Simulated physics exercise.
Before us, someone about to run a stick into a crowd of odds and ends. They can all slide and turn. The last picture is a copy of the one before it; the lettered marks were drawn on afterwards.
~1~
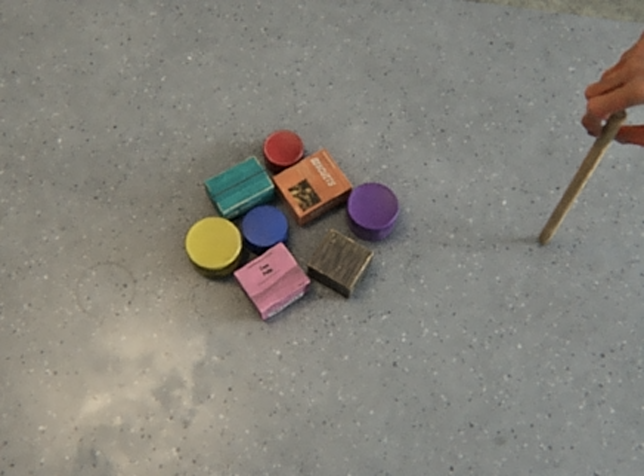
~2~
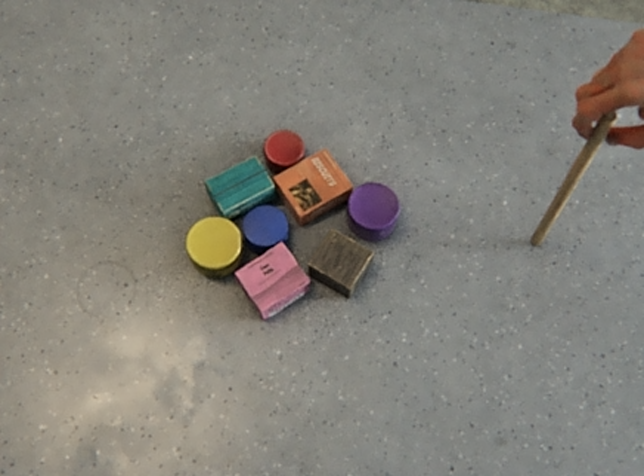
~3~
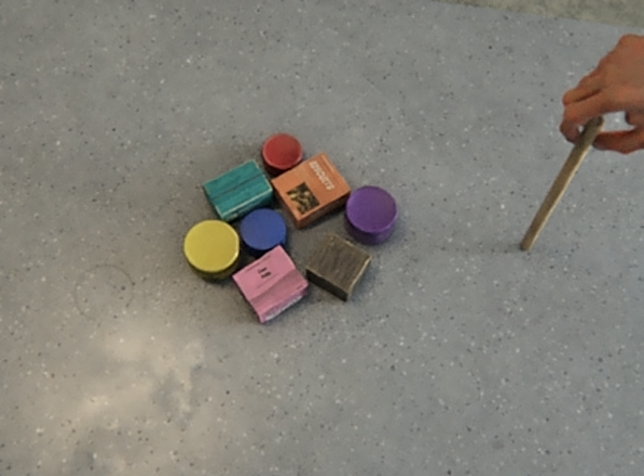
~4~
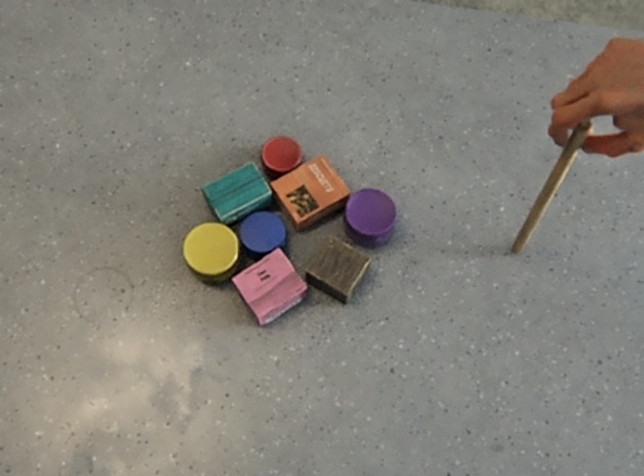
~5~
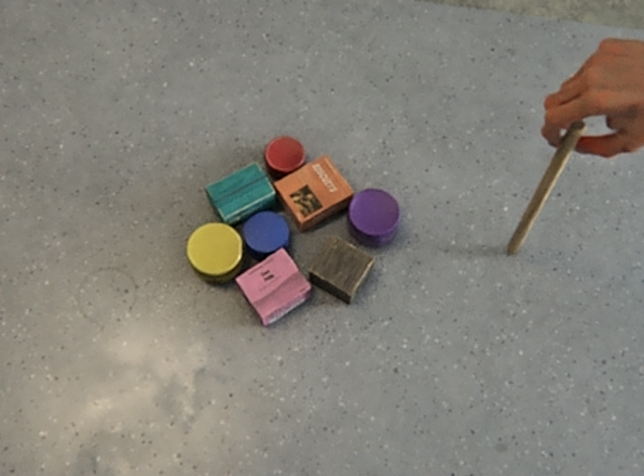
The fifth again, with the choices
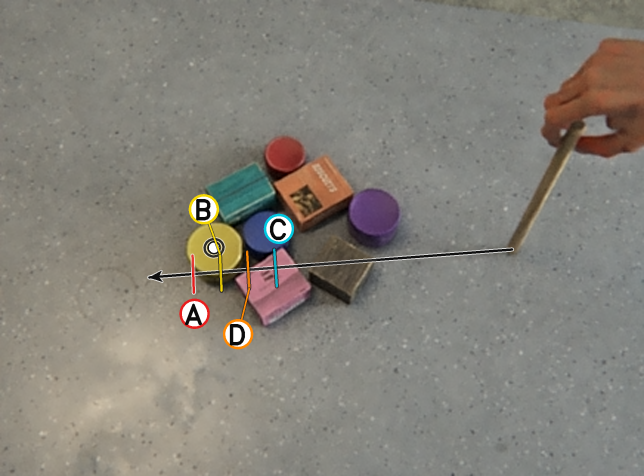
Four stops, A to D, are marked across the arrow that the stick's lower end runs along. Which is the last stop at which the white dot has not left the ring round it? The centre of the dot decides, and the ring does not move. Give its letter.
At D, and not beyond.
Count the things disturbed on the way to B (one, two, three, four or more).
In all, three.
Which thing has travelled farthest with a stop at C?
It is the black block.
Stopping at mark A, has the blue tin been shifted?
No.
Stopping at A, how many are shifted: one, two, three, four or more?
In all, three.
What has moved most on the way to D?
The black block.
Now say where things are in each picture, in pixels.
The first picture shows orange box (312, 188); red tub (284, 153); blue tin (265, 231).
The second picture shows blue tin (266, 231); yellow jar (215, 248).
The third picture shows pink packet (270, 285); purple tub (370, 215).
The fourth picture shows turquoise box (238, 195); black block (337, 270).
The fifth picture shows orange box (313, 194); red tub (286, 159); blue tin (266, 237).
On the copy, A at (193, 274); B at (221, 272); C at (275, 268); D at (248, 270); the arrow from (512, 250) to (149, 278); the white dot at (214, 248).
On D. First, foot of the stick (418, 257).
Then, foot of the stick (324, 264); black block (318, 286); pink packet (257, 299).
Finally, foot of the stick (248, 271); black block (315, 290); pink packet (256, 300); the dot is still in its ring.
By contrast, A shifts the dotted thing to (179, 241); B shifts the dotted thing to (195, 248); C keeps the dot in but is short.
